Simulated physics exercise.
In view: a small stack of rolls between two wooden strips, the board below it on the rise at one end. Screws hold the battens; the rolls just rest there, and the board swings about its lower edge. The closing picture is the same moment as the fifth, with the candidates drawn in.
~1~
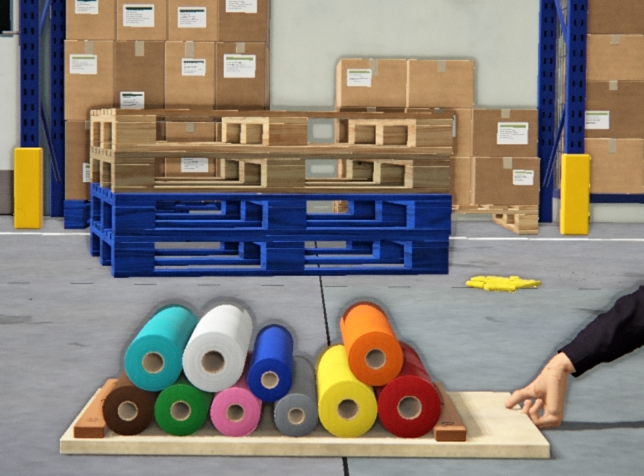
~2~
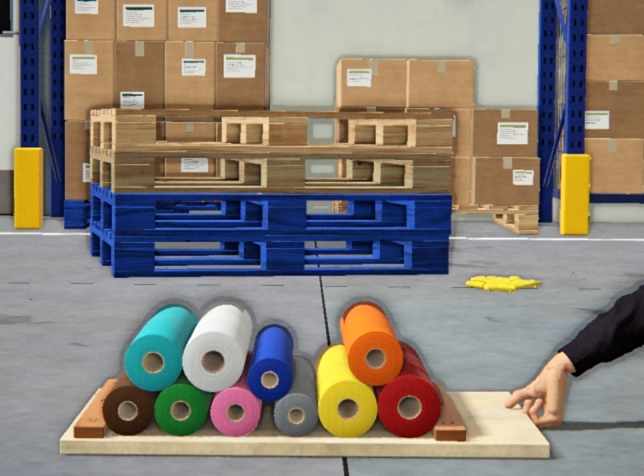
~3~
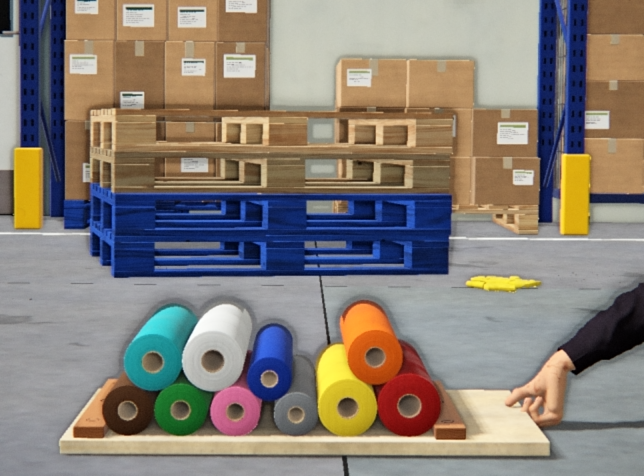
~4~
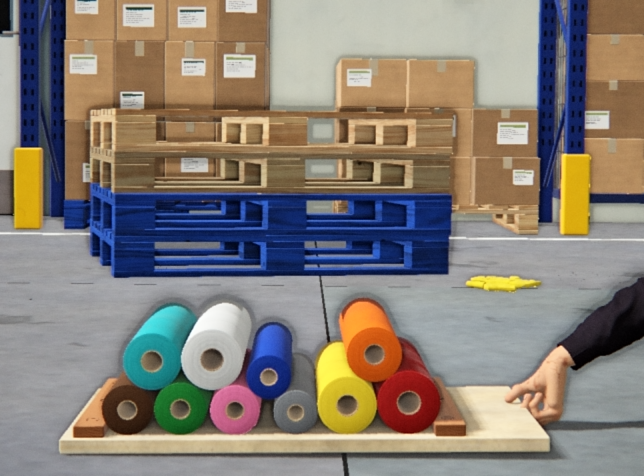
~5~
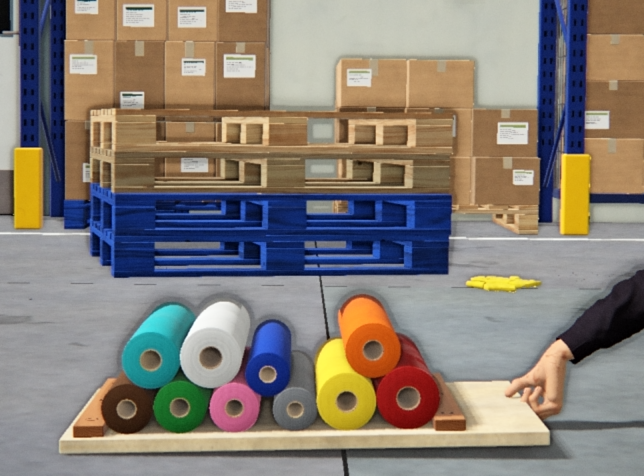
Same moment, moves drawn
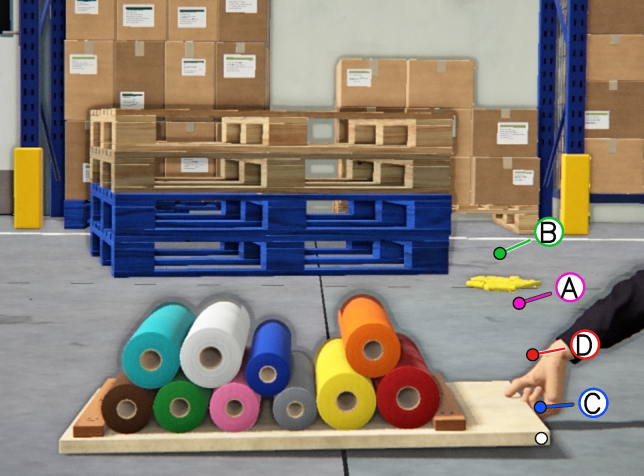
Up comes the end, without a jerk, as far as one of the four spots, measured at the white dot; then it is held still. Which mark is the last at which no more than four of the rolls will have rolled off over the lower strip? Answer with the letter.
No higher than B.
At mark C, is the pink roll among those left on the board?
Yes.
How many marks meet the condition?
Four of them.
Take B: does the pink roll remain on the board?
The pink roll: Yes.
On the marked copy, A at (519, 303); B at (500, 254); C at (540, 407); D at (533, 355); the white dot at (541, 439).
Following B. Soon after the start, board at 15°.
Later, board at 24°.
In the end, board at 24°, one over the low batten (turquoise).
As for the rest, A none over the low batten; C none over the low batten; D none over the low batten.
